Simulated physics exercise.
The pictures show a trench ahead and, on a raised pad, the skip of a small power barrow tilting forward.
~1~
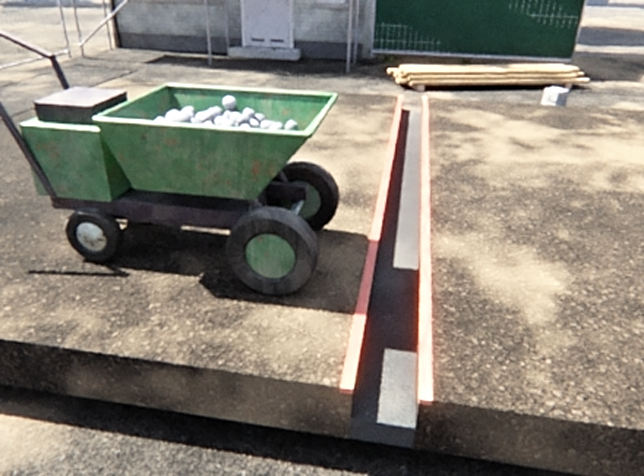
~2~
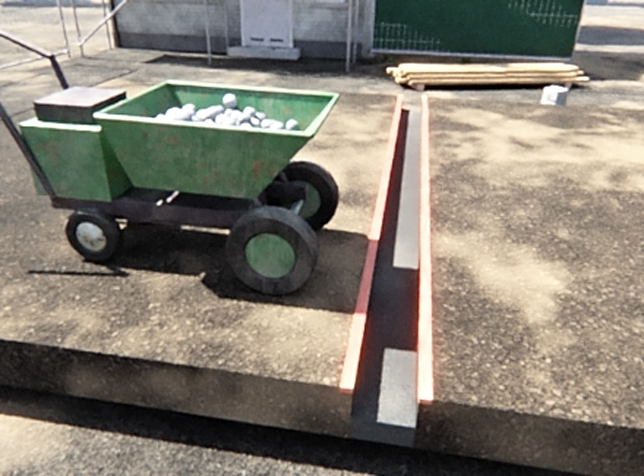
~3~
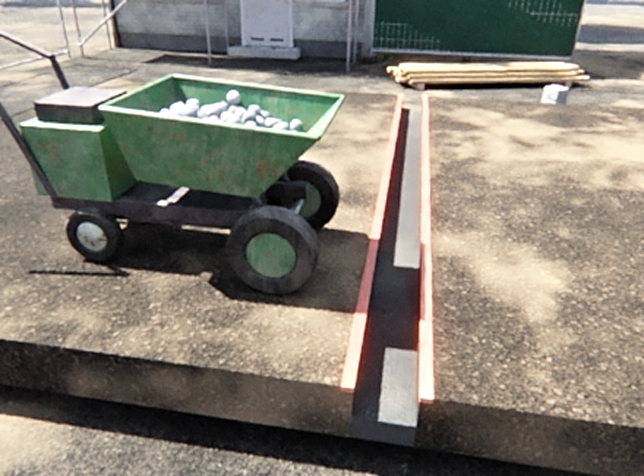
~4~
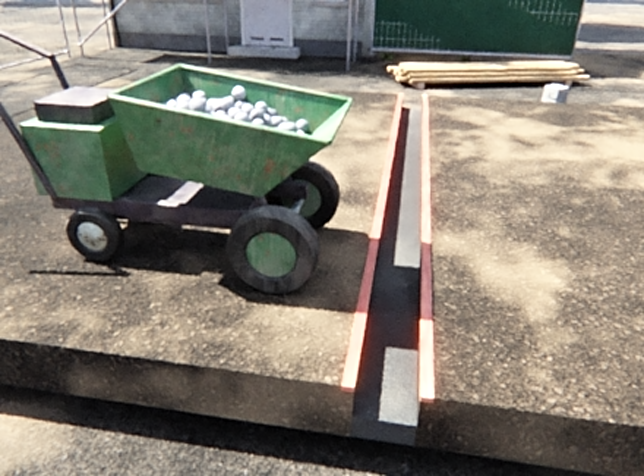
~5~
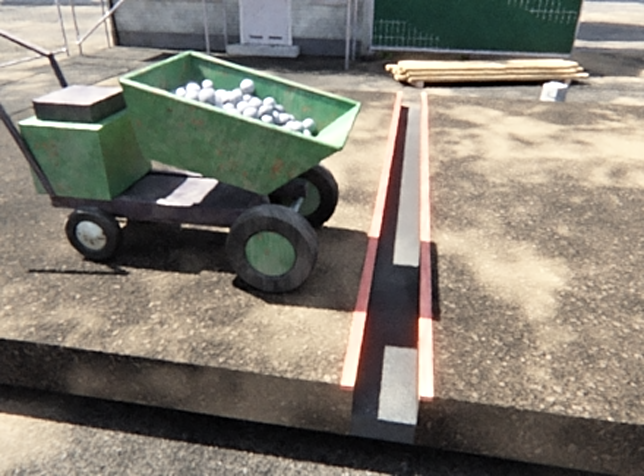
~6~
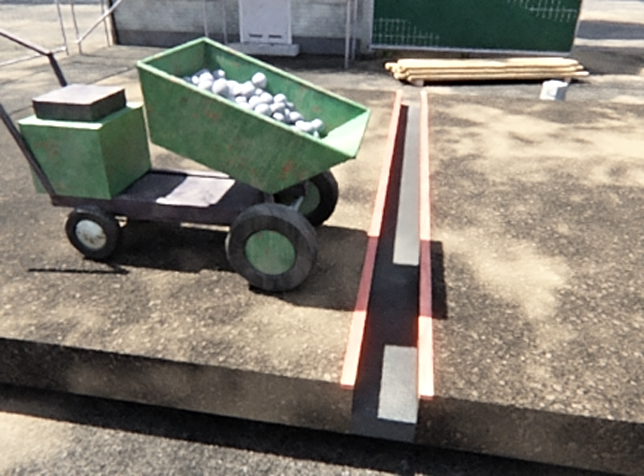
In the video, a small green power barrow loaded with round grey cobbles stands on a raised pad beside a narrow, orange-edged trench. Its skip starts level, then gradually tilts forward to the right while the wheels stay still.
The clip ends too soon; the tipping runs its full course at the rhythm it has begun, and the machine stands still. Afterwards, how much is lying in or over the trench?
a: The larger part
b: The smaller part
The answer is b.
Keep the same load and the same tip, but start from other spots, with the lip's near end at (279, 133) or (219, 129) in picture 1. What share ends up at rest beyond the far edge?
Position 1 near 40 %, position 2 near 10 %.
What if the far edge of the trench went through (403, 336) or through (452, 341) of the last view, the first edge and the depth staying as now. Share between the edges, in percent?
First try: About 10 %; second try: About 50 %.
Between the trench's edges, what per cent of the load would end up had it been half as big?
Roughly 10 %.
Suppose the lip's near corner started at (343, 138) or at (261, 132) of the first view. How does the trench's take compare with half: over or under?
A minority / the bulk.
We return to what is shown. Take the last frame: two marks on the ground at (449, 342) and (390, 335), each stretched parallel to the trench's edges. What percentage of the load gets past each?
About 60 percent, then about 90 percent.
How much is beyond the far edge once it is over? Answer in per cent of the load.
Roughly 70 per cent of the load.
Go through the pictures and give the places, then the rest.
In the first frame, lip of the skip (309, 136), level; top of the load (213, 133), round cobbles; first edge of the trench (357, 334); far edge (426, 343), the trench under half as wide as the skip, and about half as deep as wide.
In the second frame, lip of the skip (311, 136), level; top of the load (214, 132).
In the third frame, lip of the skip (318, 138), tipped barely; top of the load (202, 126).
In the fourth frame, lip of the skip (329, 143), tipped a little; top of the load (205, 114).
In the fifth frame, lip of the skip (340, 149), tipped a little; top of the load (191, 108).
In the sixth frame, lip of the skip (353, 157), tipped clearly; top of the load (202, 98); first edge of the trench (357, 330); far edge (426, 338).
Just after the last frame, skip tipped steeply; every one in the skip.
A moment on, skip tipped steeply; the larger part in the skip; just a few in or heaped over the trench; about a tenth beyond it; just a few falling.
Further on, skip tipped right over; roughly a quarter in the skip; about a tenth in or heaped over the trench; roughly two thirds beyond it; just a few falling.
When it is over, skip tipped right over; roughly a quarter in or heaped over the trench; roughly two thirds beyond it.
